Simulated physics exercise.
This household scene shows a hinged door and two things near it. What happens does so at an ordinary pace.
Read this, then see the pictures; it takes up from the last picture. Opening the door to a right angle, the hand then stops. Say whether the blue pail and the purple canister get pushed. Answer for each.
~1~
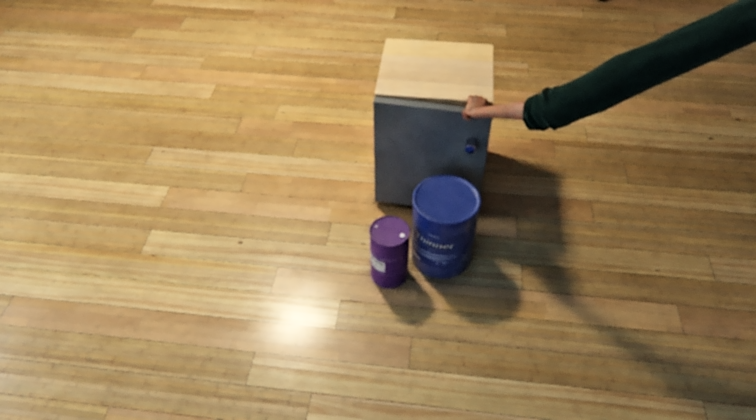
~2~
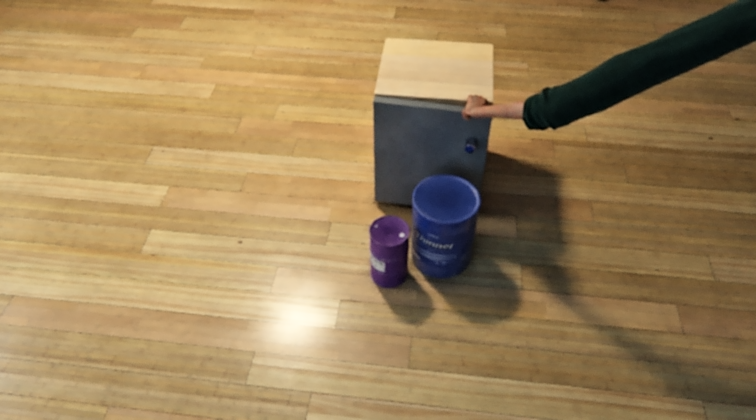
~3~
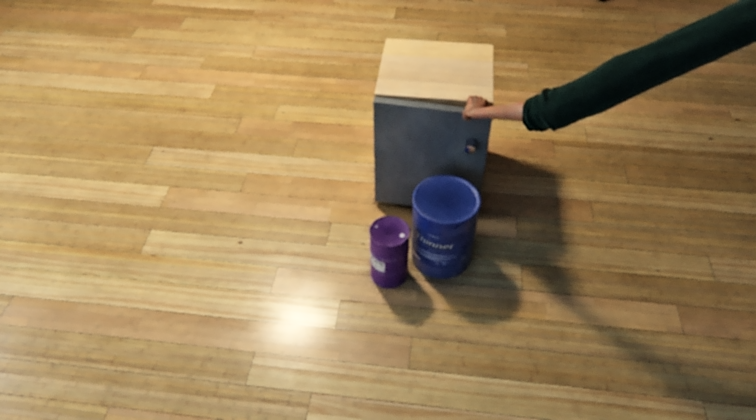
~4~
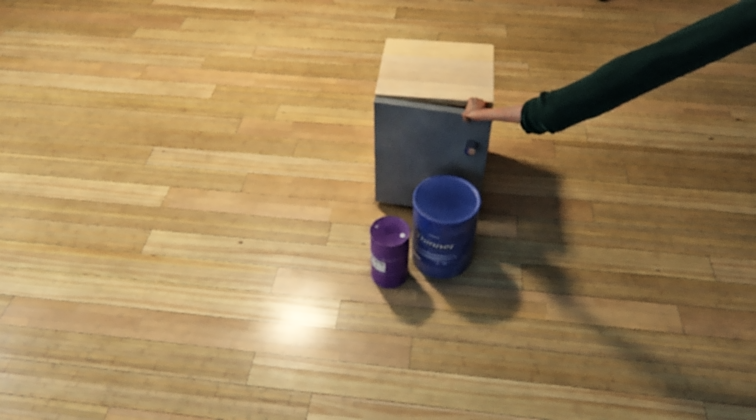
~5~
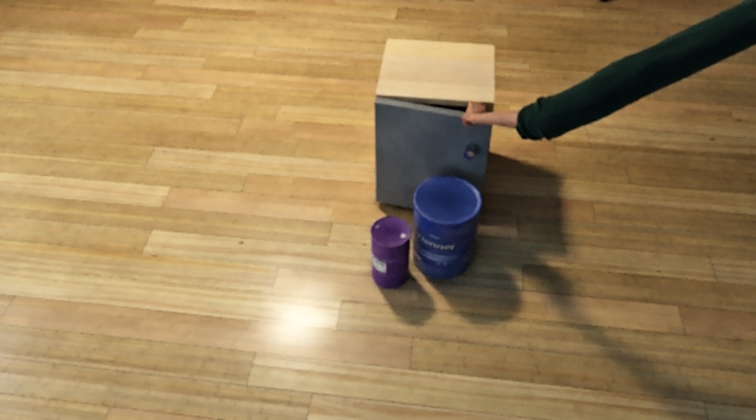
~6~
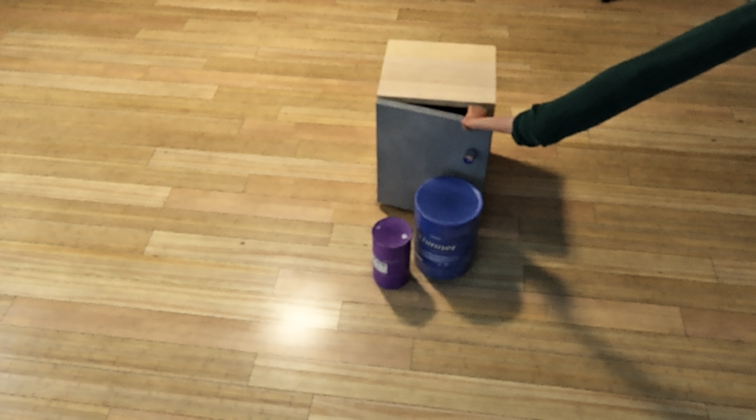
The blue pail gets shoved and the purple canister gets shoved.
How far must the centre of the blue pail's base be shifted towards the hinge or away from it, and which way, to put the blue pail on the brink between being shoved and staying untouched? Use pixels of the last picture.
Rightward, near 40 pixels.
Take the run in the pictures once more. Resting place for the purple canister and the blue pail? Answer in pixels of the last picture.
About (318, 268) and (358, 290).
Then, 0.62 s after the last picture, door 38° open; blue pail moved a little near (429, 250); purple canister moved a little near (376, 260).
Then, 1.08 s after the last picture, door 58° open; blue pail moved about its own width near (399, 268); purple canister moved about its own width near (346, 267).
Then, 1.42 s after the last picture, door 72° open; blue pail moved about its own width near (375, 280); purple canister moved well along near (326, 268).
At rest, the blue pail is pushed along, near (358, 290); the purple canister is pushed along, near (318, 268).
